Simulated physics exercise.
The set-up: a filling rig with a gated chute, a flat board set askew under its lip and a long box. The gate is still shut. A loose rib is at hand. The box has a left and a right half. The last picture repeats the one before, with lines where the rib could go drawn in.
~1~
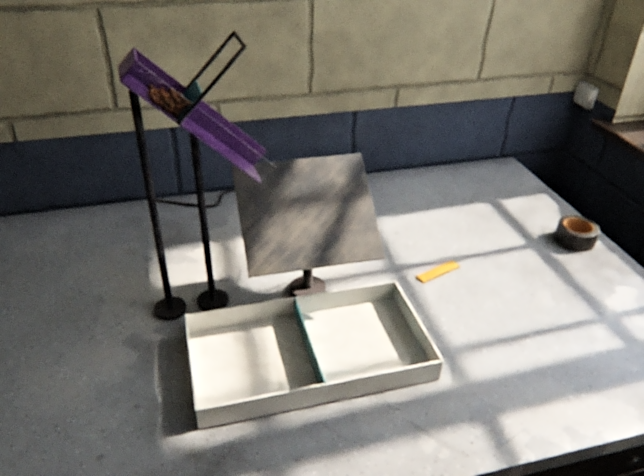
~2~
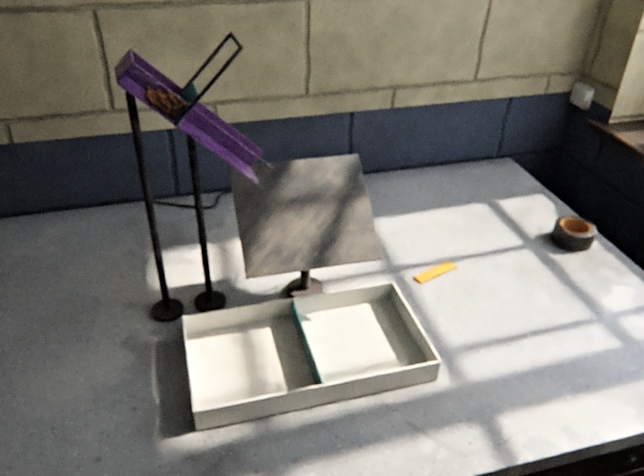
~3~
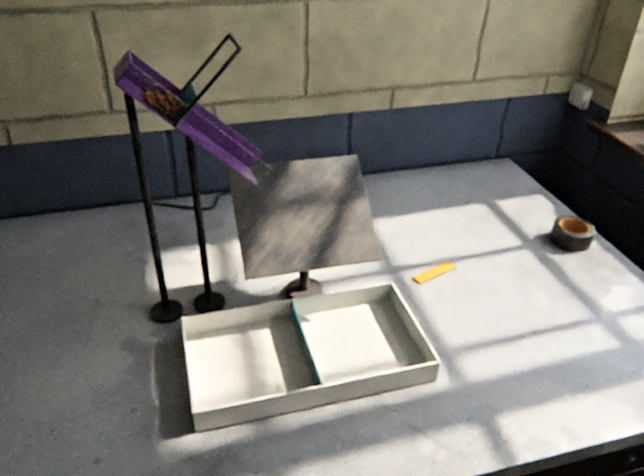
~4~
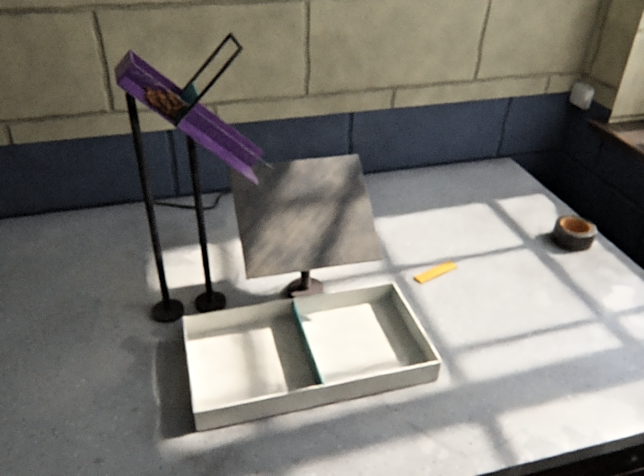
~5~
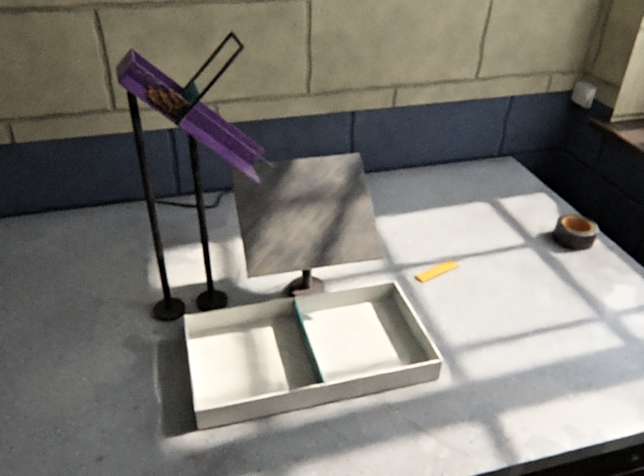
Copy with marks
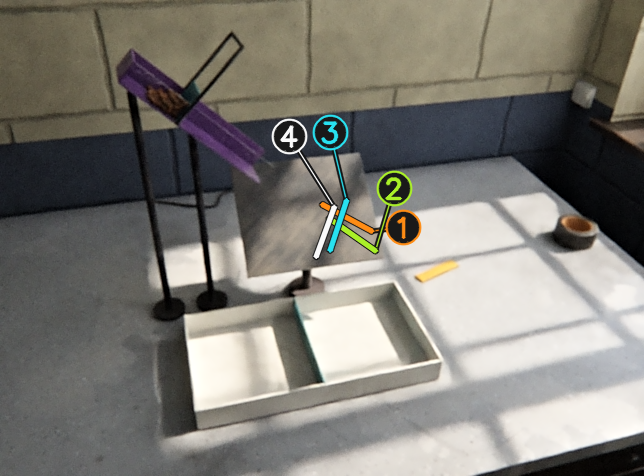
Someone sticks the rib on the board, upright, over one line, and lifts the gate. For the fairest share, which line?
It is 4.
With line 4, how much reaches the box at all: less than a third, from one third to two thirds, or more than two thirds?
It is more than two thirds.
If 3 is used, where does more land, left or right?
More lands on the right.
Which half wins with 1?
The right half.
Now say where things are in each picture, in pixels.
Load behind the gate at (171, 101), cereal balls; lip of the chute at (257, 174), sloping fairly steeply, in the first picture.
Middle of the board at (305, 213), tilted fairly steeply; middle of its low edge at (316, 268); of its high edge at (295, 160), in the second picture.
Front corners of the box at (193, 412) and (440, 361); front end of its middle wall at (323, 386); gate still shut at (191, 93), in the third picture.
Middle of the load at (168, 103); lip at (254, 176), in the fourth picture.
Middle of the load at (169, 102); lip at (255, 175), in the fifth picture.
On the marked copy, line 1 from (322, 204) to (371, 231); line 2 from (329, 218) to (375, 250); line 3 from (346, 200) to (330, 250); line 4 from (334, 207) to (316, 256).
Choosing 1, of what is caught, a stray few in the left half, nearly all in the right.
Choosing 2, of what is caught, a stray few in the left half, nearly all in the right.
Choosing 3, of what is caught, a small part in the left half, nearly all in the right.
Choosing 4, of what is caught, about half in the left half, about half in the right.
